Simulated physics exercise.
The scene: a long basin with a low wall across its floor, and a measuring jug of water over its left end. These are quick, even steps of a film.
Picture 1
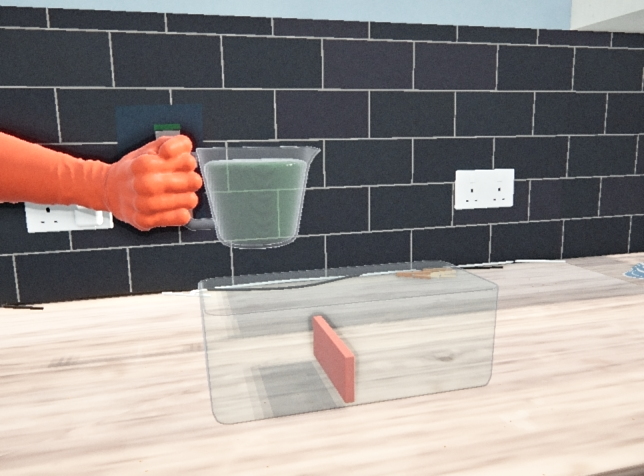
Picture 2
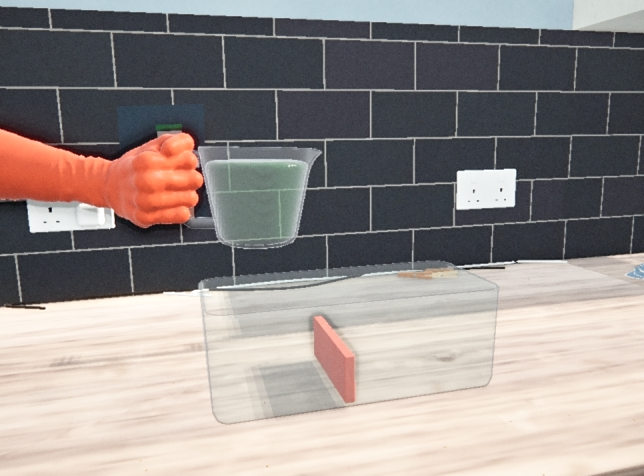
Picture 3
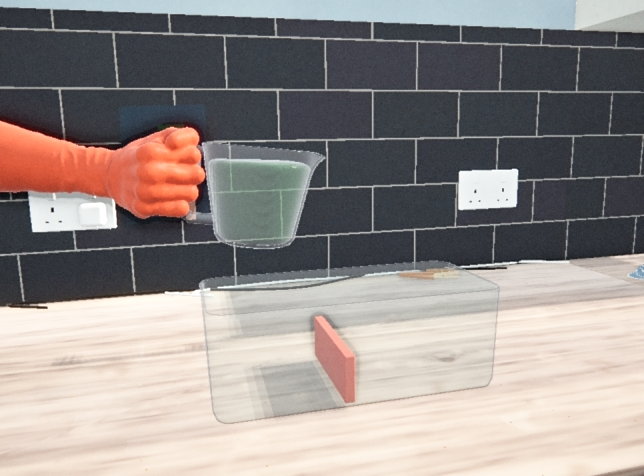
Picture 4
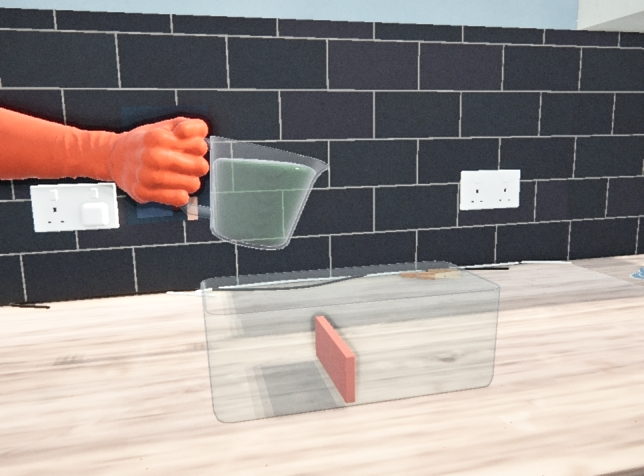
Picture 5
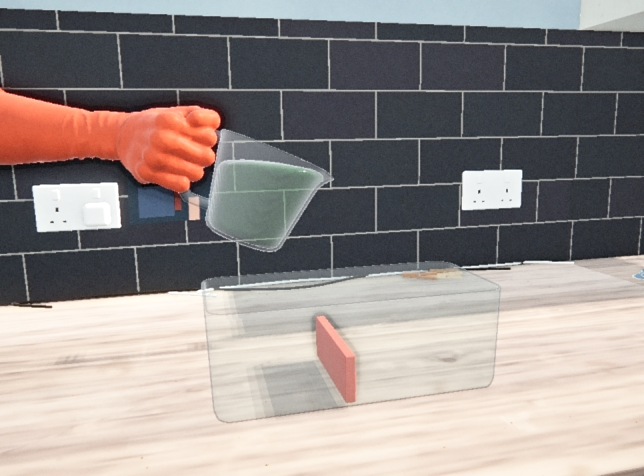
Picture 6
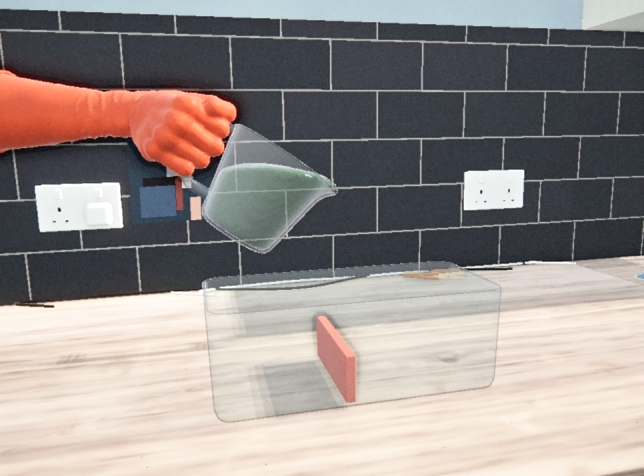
In this clip, an orange-gloved hand holds a clear jug of greenish liquid above the left part of a long transparent basin with a low red wall inside, then steadily tilts the jug to the right, bringing liquid to its spout.
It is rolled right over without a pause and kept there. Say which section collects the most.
The right-hand section gets the most.
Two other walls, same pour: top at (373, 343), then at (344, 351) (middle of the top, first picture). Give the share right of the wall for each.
Roughly 25 per cent, and 75 per cent.
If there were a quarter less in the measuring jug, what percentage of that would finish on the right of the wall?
Near 90 %.
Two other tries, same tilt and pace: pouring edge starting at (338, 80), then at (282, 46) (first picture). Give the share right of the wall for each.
The first gives 90 %, the second 80 %.
A moment on, the tilt is 98° and 37 per cent is still to pour, 0 is left of the wall and 39 right of it.
Next, the tilt is 103° and 5 per cent is still to pour, 7 is left of the wall and 81 right of it.
Then the tilt is 103° and 0 per cent is still to pour, 8 is left of the wall and 90 right of it.
Later the tilt is 103° and 0 per cent is still to pour, 9 is left of the wall and 90 right of it.
In the end 9 per cent lies left of the wall, 90 right of it and 1 outside.
